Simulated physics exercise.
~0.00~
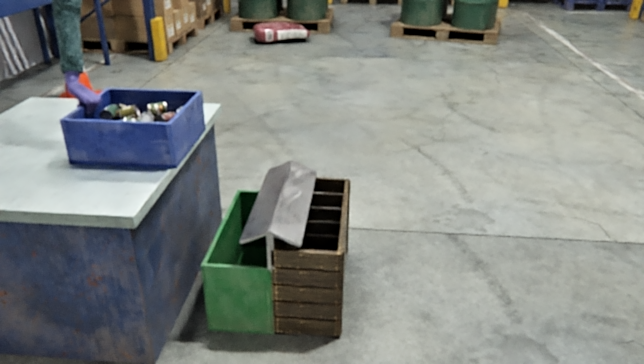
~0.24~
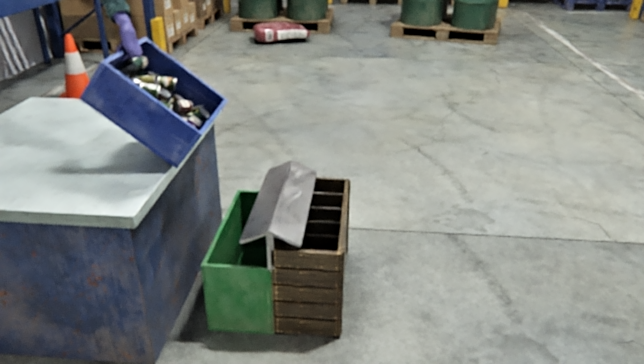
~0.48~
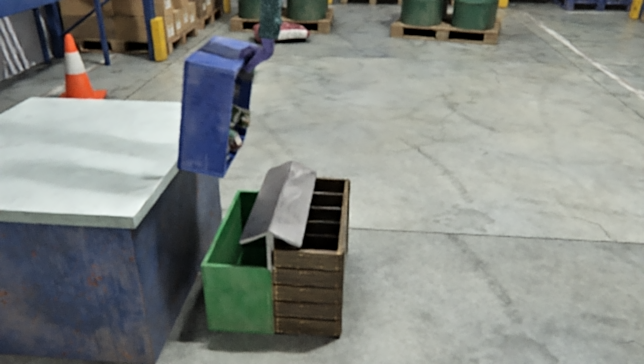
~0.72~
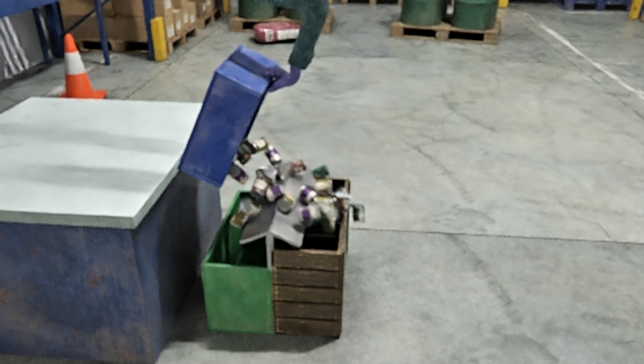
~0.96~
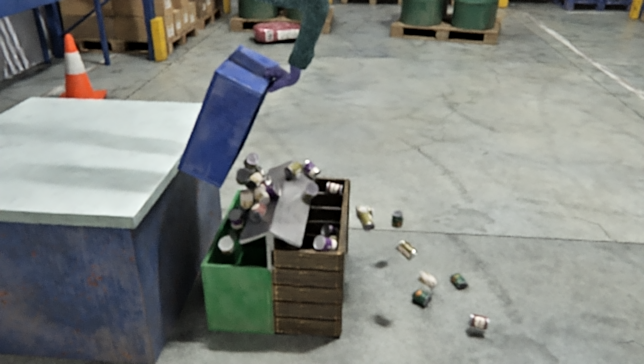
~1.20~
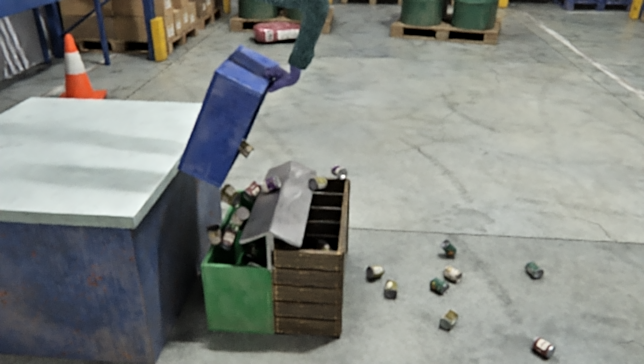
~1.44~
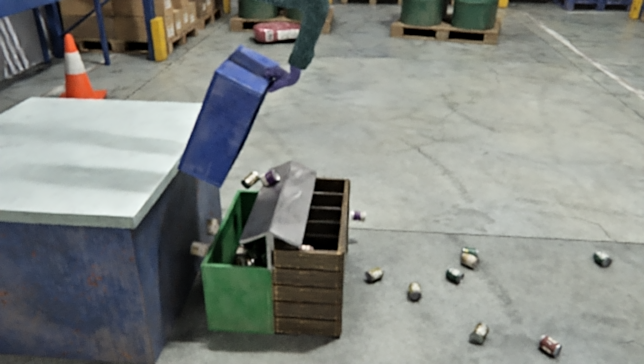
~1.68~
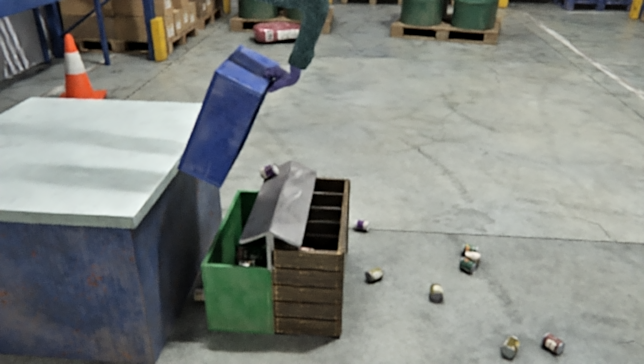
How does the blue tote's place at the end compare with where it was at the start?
At the start the blue tote sat level on top of the bench. By the end it was farther to the right, held steeply tipped by a gloved hand just past the bench's edge, above the green box.
A blue tote full of small tins was lifted off the bench by a gloved hand and tipped steeply, spilling them over the grey ridge into the green box and the dark slatted tub, while several rolled away across the floor to the right.
